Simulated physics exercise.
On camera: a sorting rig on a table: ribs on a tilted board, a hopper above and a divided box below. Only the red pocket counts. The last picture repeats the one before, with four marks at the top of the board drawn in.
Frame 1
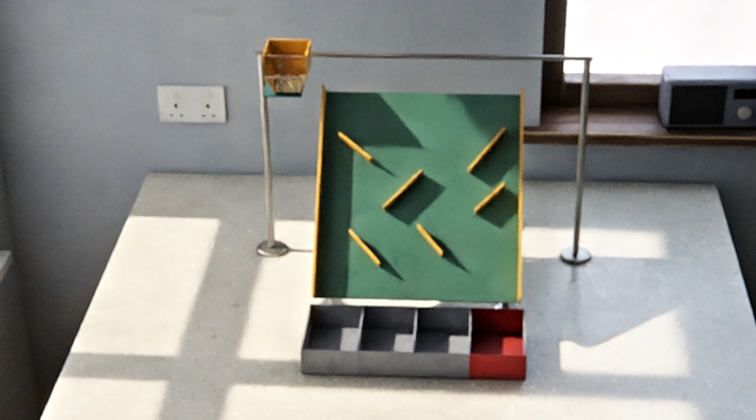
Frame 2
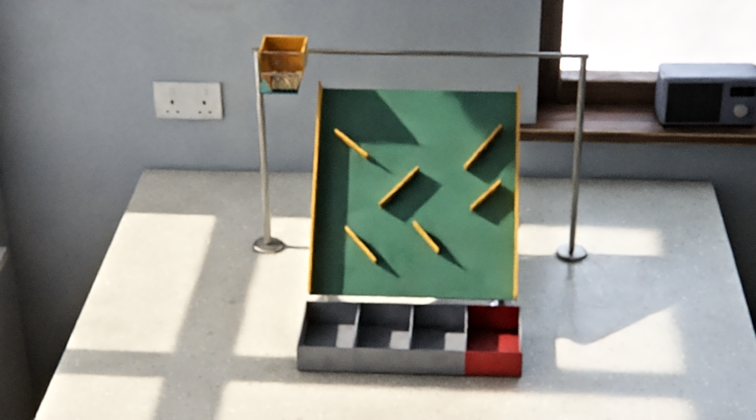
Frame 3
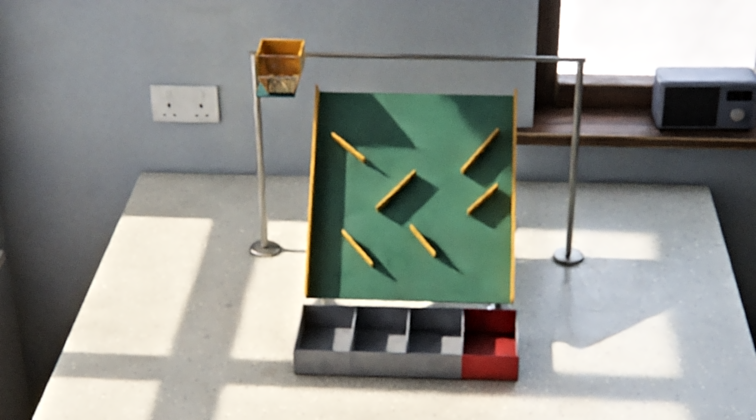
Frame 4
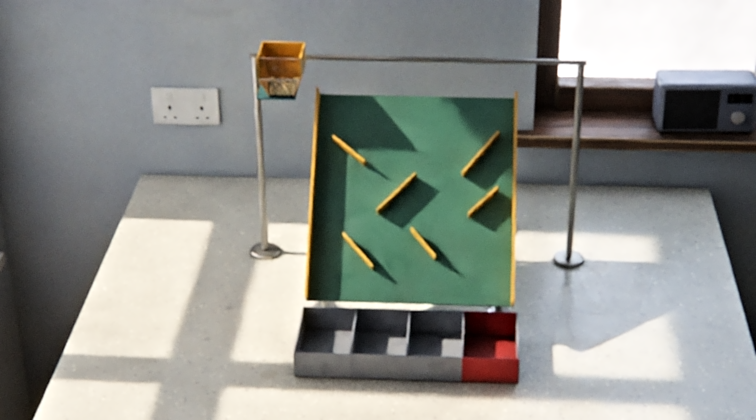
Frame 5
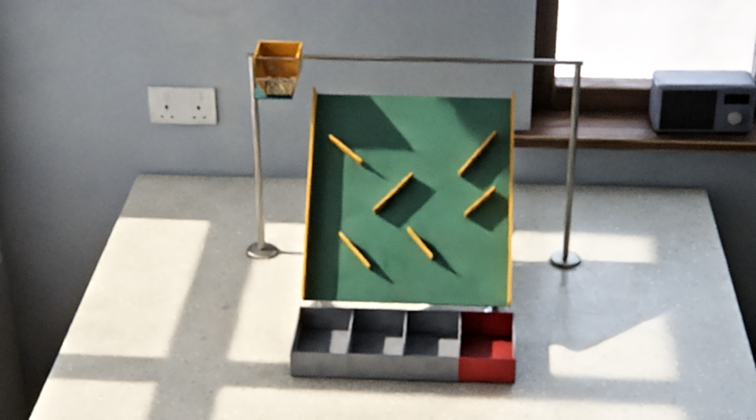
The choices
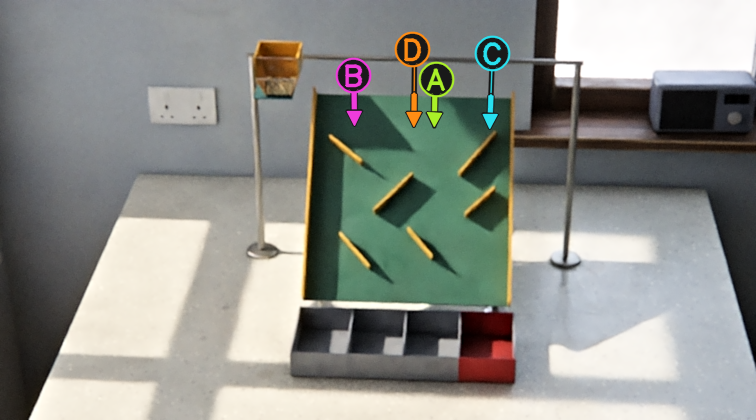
Orange hopper hanging still at the left of a rail, above a ribbed green board and divided box, the view wavering slightly.
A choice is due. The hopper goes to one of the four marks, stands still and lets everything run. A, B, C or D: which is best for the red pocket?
C works best here.
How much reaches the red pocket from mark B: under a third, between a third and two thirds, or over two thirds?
Under a third.
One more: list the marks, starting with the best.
C, A, D, B.
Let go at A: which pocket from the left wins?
The fourth.
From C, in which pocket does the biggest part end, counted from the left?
The fourth from the left.
On the marked copy, mark A meets the board at (434, 121); mark B meets the board at (354, 120); mark C meets the board at (489, 123); mark D meets the board at (413, 121).
Choosing A, about half in the red pocket, about half in other pockets.
Choosing B, none in the red pocket, all in other pockets.
Choosing C, most in the red pocket, about a quarter in other pockets, a stray few outside the box.
Choosing D, about a quarter in the red pocket, about two thirds in other pockets, a stray few outside the box.
